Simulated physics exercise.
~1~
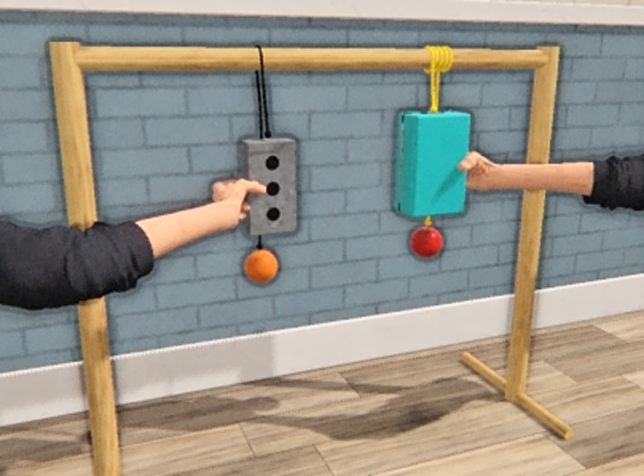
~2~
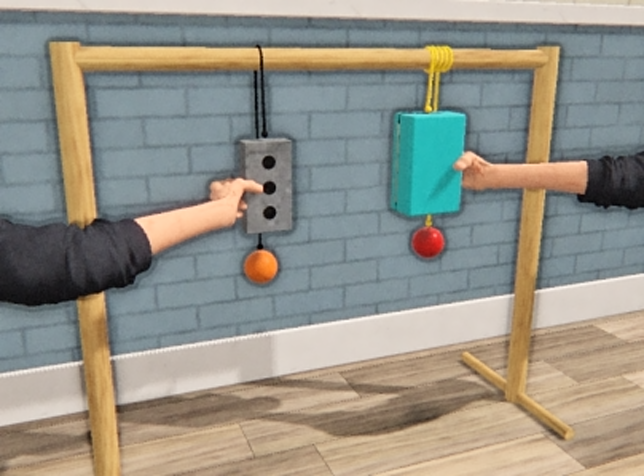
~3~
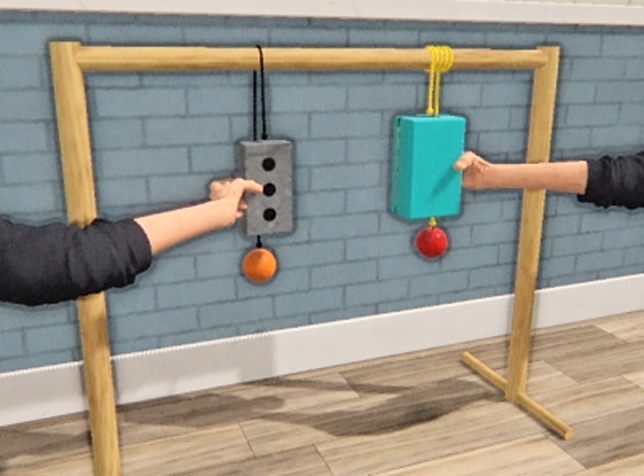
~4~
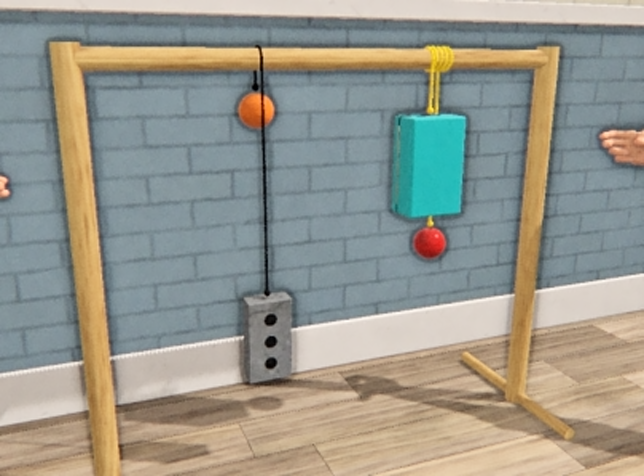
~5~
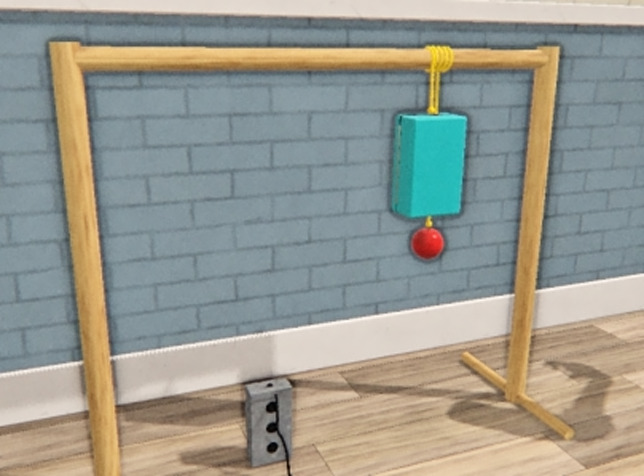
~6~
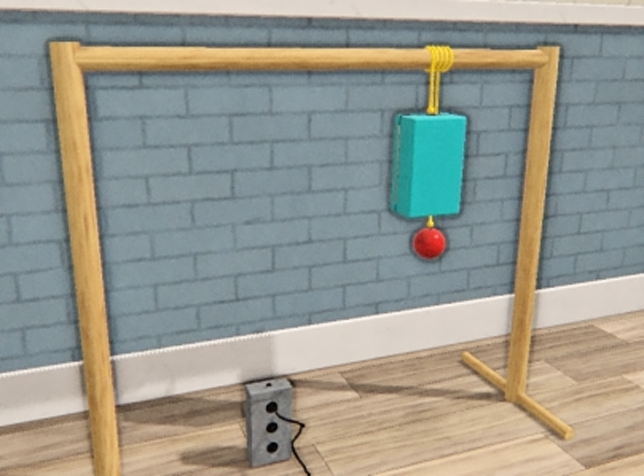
Under a wooden rail, hands release two hanging blocks; the gray one drops, the turquoise stays.
